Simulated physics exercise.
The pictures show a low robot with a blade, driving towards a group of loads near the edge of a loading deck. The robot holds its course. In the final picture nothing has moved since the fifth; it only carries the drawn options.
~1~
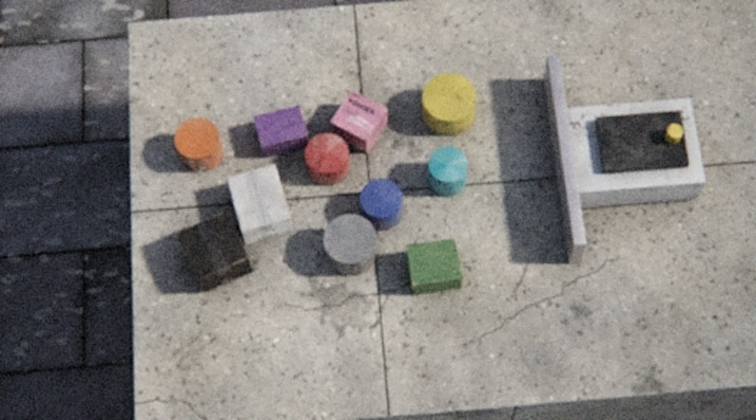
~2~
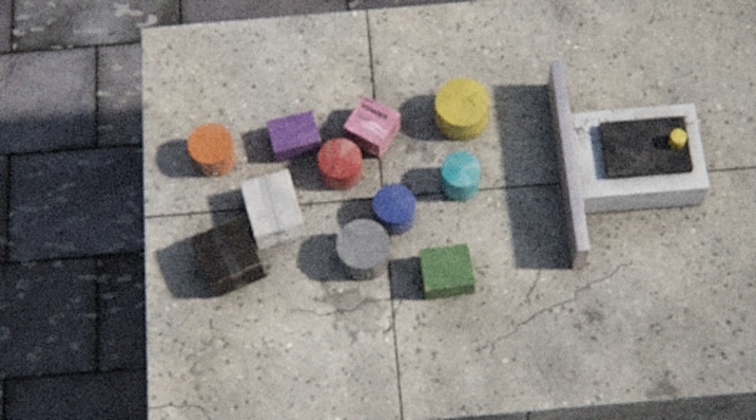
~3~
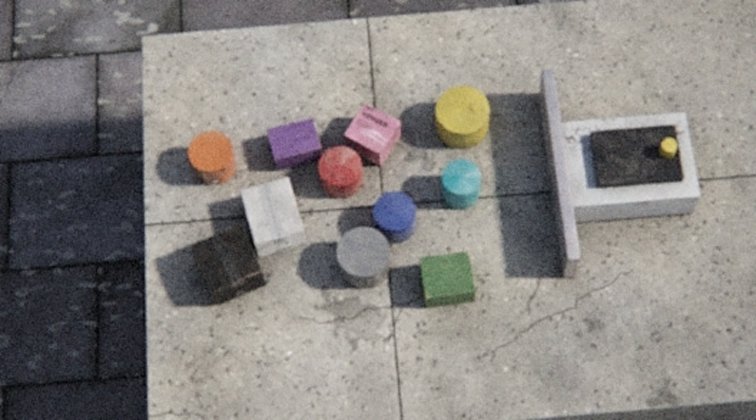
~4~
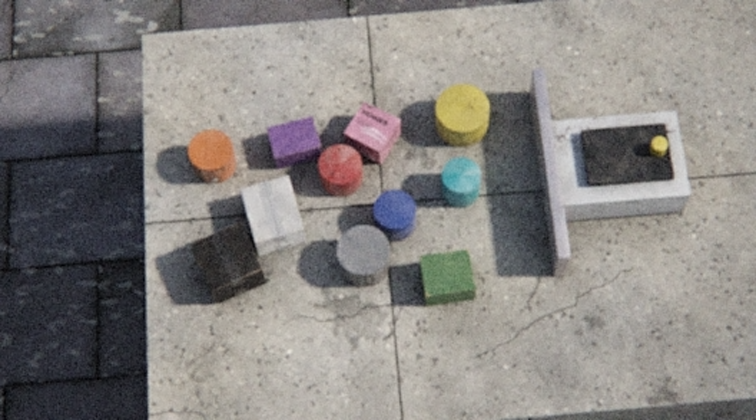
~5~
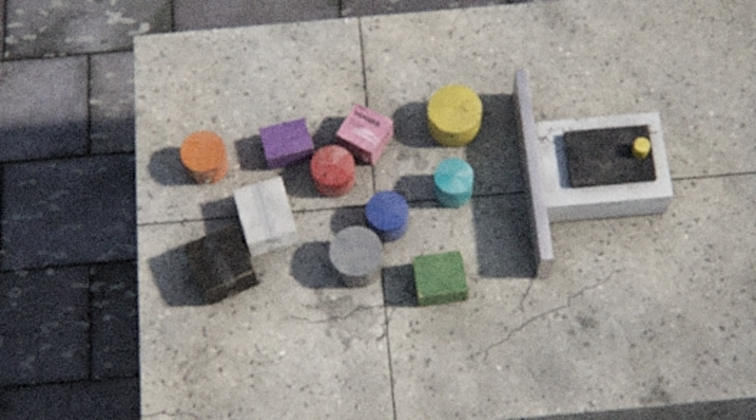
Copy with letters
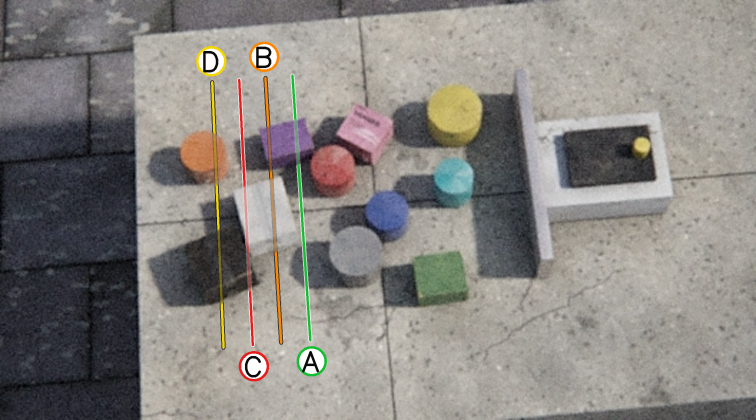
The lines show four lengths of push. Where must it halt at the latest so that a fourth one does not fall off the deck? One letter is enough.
The farthest such stop is D.
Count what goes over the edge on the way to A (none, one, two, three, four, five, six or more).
By then, none.
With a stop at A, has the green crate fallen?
No.
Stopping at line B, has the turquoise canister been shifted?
By then, yes.
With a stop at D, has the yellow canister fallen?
No.
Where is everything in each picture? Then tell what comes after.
Robot (636, 142); orange pail (200, 146); purple crate (282, 131), in the first frame.
Robot (640, 147); green crate (447, 272), in the second frame.
Robot (631, 156); blue canister (395, 217), in the third frame.
Robot (620, 155); white box (273, 216), in the fourth frame.
Robot (603, 156); red canister (333, 172); black box (221, 265); yellow canister (455, 116), in the fifth frame.
On the marked copy, A at (301, 203); B at (273, 205); C at (246, 207); D at (218, 210).
Taking D. A third of the way, robot (490, 166); yellow canister (381, 117); green crate (398, 281).
Two thirds of the way, robot (377, 175); orange pail (172, 173); black box (201, 270).
When it is over, robot (287, 183); black box over the edge; orange pail over the edge; two fallen.
As for the rest, A is within the limit but short; B is within the limit but short; C is within the limit but short.
